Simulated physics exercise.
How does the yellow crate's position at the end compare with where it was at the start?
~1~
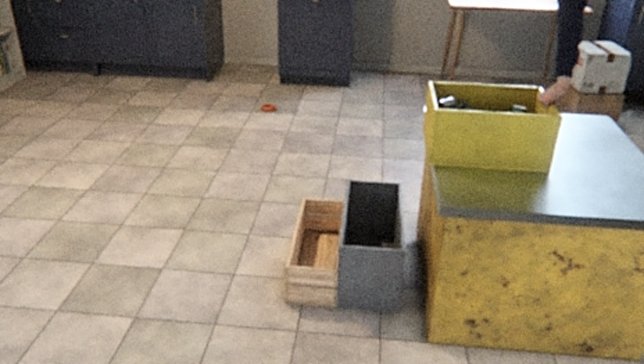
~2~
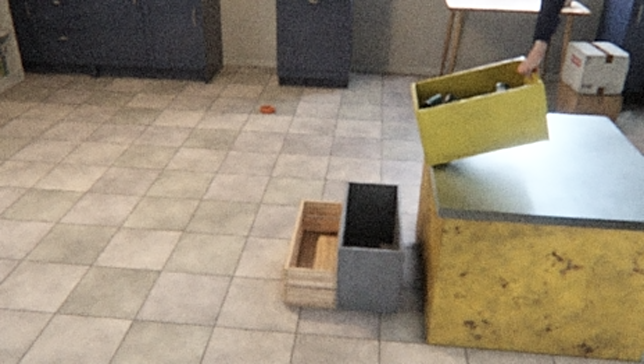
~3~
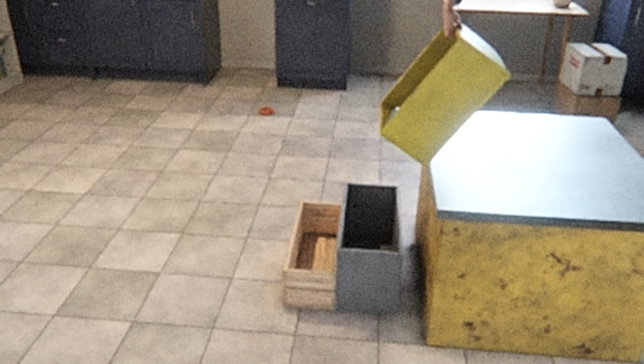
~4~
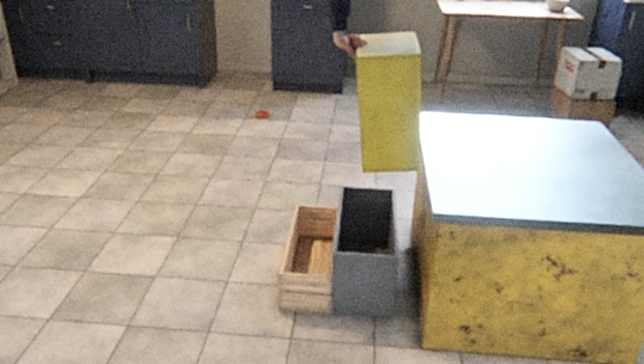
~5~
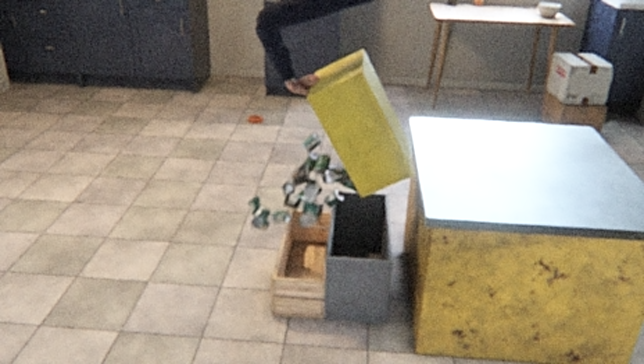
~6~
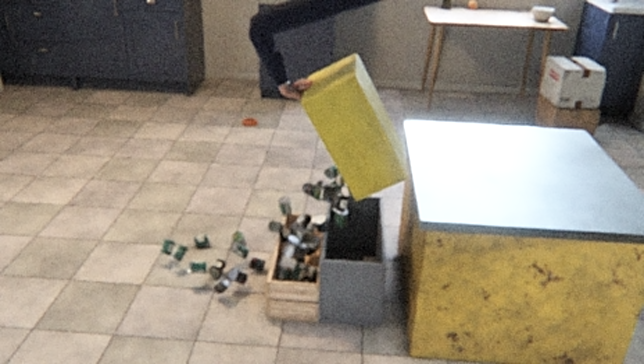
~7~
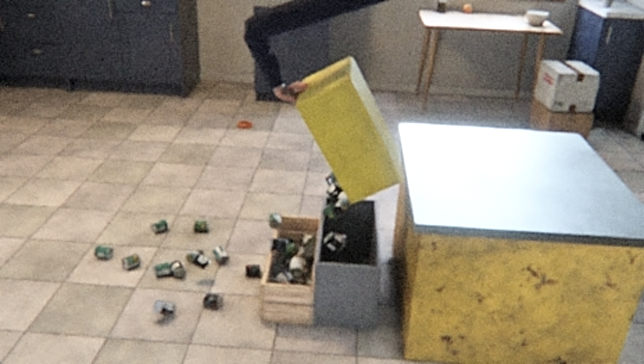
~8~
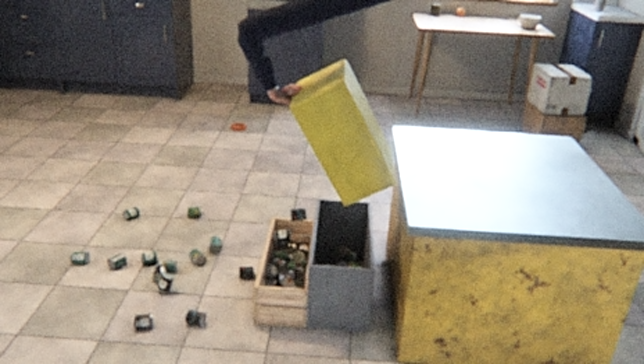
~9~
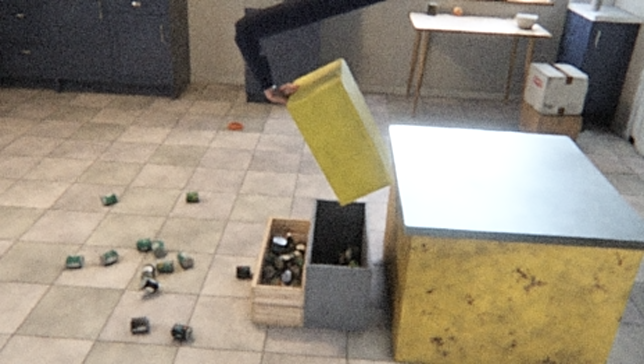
It starts upright on top of the bench and ends further left, steeply tipped over the bench's edge above the grey tub.
